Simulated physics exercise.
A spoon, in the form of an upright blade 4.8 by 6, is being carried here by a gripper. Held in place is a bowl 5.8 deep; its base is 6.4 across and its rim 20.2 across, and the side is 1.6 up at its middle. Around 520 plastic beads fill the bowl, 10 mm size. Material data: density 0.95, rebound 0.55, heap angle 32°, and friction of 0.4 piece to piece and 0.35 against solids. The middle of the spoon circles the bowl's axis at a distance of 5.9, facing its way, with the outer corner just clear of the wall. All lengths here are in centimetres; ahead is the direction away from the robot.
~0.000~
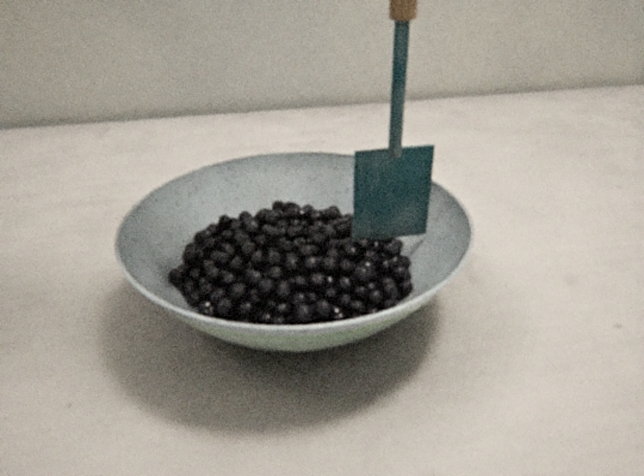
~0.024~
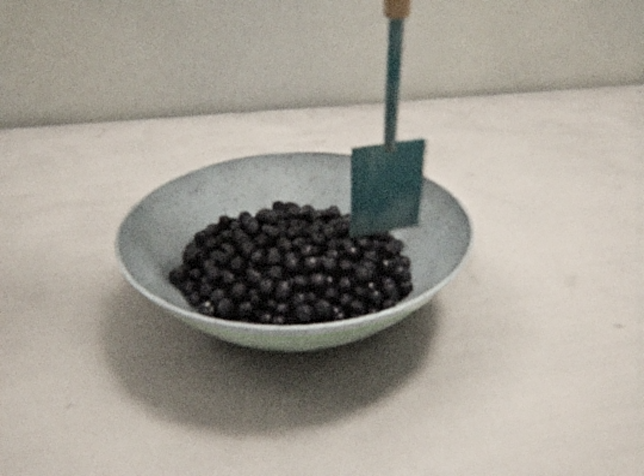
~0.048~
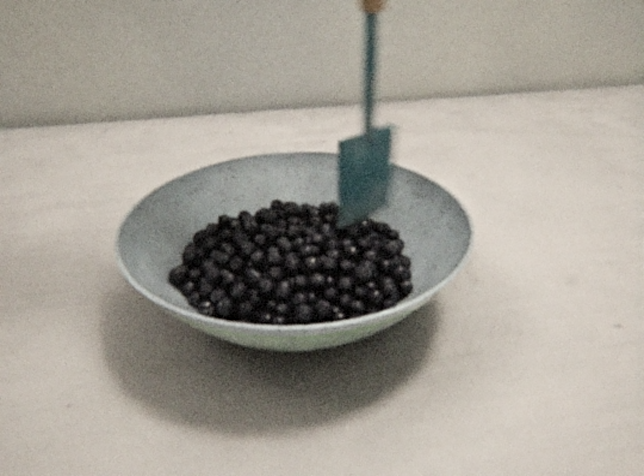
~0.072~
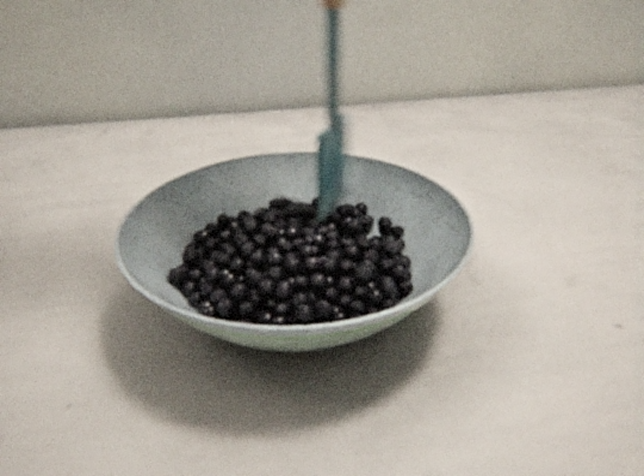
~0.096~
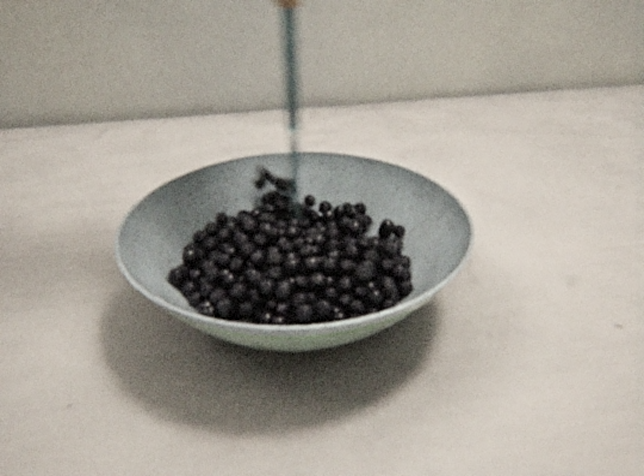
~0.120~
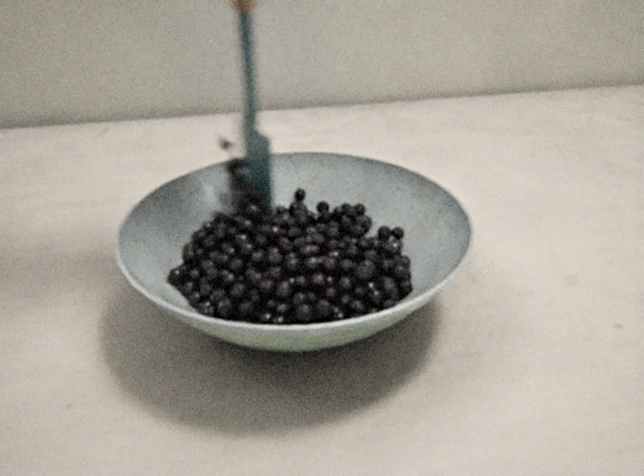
Pale blue-grey bowl of small dark beads standing still while a flat teal blade sweeps leftward along the back, pushing beads up.
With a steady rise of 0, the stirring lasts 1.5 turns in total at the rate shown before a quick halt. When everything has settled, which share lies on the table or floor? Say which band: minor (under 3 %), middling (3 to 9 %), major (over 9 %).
Band: Major.
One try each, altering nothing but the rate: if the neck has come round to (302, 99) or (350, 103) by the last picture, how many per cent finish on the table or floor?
First try: About 15 %; second try: About 5 %.
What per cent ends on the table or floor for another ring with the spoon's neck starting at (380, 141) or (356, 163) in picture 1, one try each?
Around 50 per cent on the first try, around 45 per cent on the second.
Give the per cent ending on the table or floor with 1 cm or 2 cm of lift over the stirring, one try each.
Around 5 percent, then 0 percent.
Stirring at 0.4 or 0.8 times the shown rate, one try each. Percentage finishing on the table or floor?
It would be some 5 and 15 percent respectively.
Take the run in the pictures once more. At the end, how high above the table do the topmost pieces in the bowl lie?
It reaches some 4.5 cm above the table.
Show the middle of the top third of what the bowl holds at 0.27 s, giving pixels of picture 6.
Centre of upper third: Approx. (325, 270) px.
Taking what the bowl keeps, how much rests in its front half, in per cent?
About 55 %.
After 0.27 s, 272° round, highest piece 11 above the table; 490 in the bowl, 1 on the table or floor, 32 in flight or on the tool.
After 0.42 s, 76° round, highest piece 11 above the table; 446 in the bowl, 49 on the table or floor, 28 in flight or on the tool.
After 0.70 s, 180° round, highest piece 7 above the table; 420 in the bowl, 102 on the table or floor, 1 in flight or on the tool.
After 1.40 s, 180° round, highest piece 4 above the table; 419 in the bowl, 104 on the table or floor.
In the end, 419 in the bowl, 104 on the table or floor. That is 20 % on the table or floor.
